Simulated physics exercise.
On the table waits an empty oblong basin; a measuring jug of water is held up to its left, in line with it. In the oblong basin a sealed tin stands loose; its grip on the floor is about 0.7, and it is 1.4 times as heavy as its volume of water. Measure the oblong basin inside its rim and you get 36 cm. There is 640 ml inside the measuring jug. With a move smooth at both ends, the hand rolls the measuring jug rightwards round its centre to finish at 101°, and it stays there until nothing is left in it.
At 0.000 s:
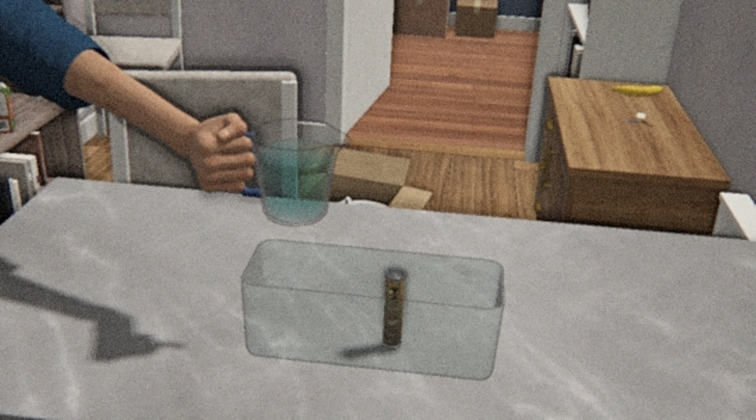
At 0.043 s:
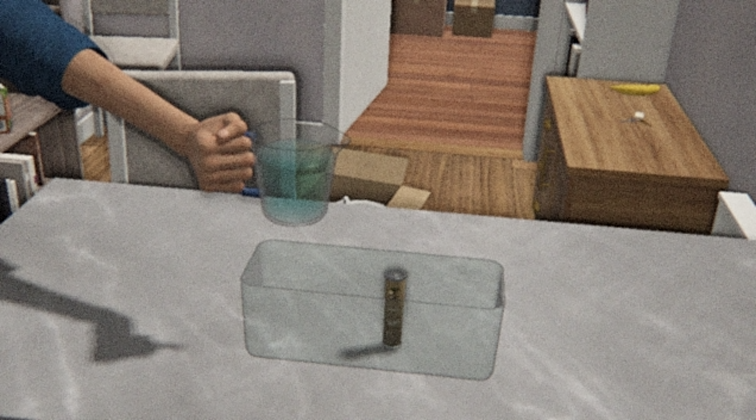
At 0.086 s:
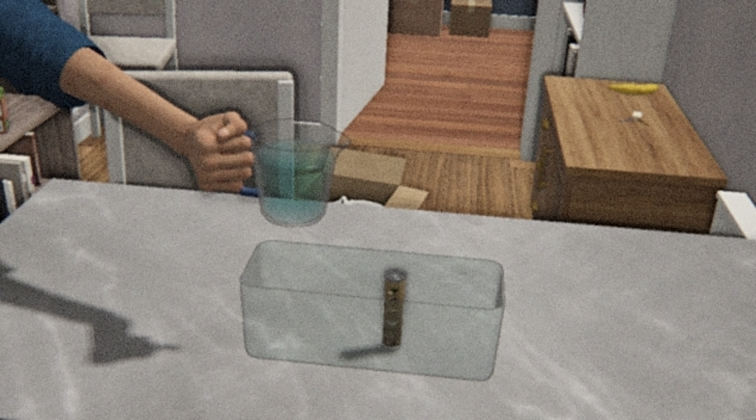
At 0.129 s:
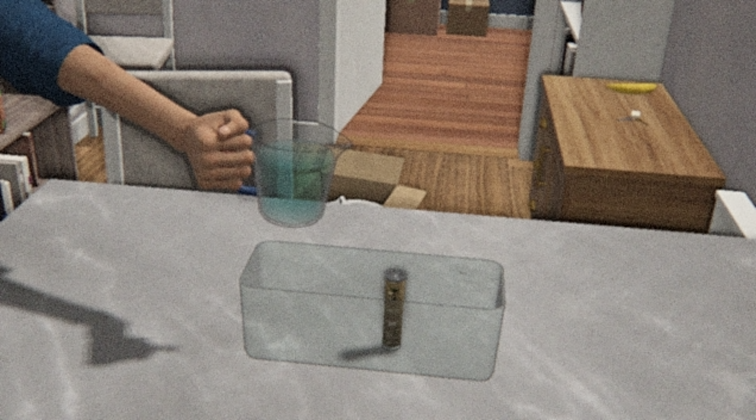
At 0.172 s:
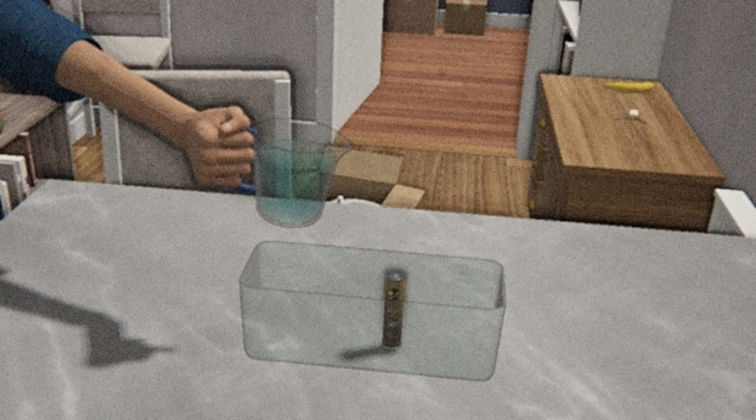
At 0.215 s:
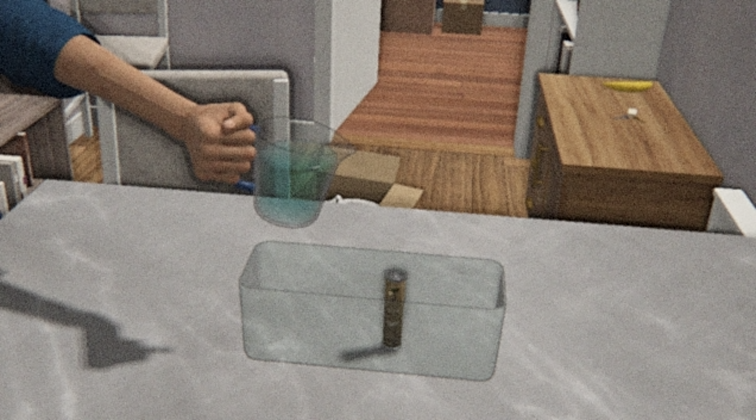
A hand reaching in from the left holds a clear measuring jug of blue-green water above a grey marbled table, seen from slightly above in a room with a wooden floor beyond. In line to its right sits a clear oblong basin with a small brown tin visible, and a wooden cabinet stands behind. The jug tilts slightly rightwards, while the background shifts a little as the camera drifts slightly.
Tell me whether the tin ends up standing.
It's bound to be brought down.
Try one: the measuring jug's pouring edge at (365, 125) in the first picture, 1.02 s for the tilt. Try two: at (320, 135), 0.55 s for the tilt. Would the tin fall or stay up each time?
Try 1: Tipped over; try 2: Still standing.
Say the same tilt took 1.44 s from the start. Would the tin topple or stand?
Result: Tin tipped over.
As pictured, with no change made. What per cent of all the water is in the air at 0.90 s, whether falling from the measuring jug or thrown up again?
Close to 20 in every hundred parts.
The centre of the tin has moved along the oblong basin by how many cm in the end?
8.0 cm.
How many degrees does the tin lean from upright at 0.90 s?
I'd put it at close to 5 degrees off upright.
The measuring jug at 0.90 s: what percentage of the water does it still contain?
About 24 per cent.
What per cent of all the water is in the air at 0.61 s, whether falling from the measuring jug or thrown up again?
Around 16 in a hundred.
After 0.61 s the tilt is 65° and 81 per cent is still to pour; the tin stands where it began.
After 0.90 s the tilt is 97° and 24 per cent is still to pour; the tin stands where it began.
After 1.20 s the tilt is 101° and 1 per cent is still to pour; the tin lies on its side.
After 1.53 s the tilt is 101° and 0 per cent is still to pour; the tin lies on its side.
In the end the tin lies on its side.
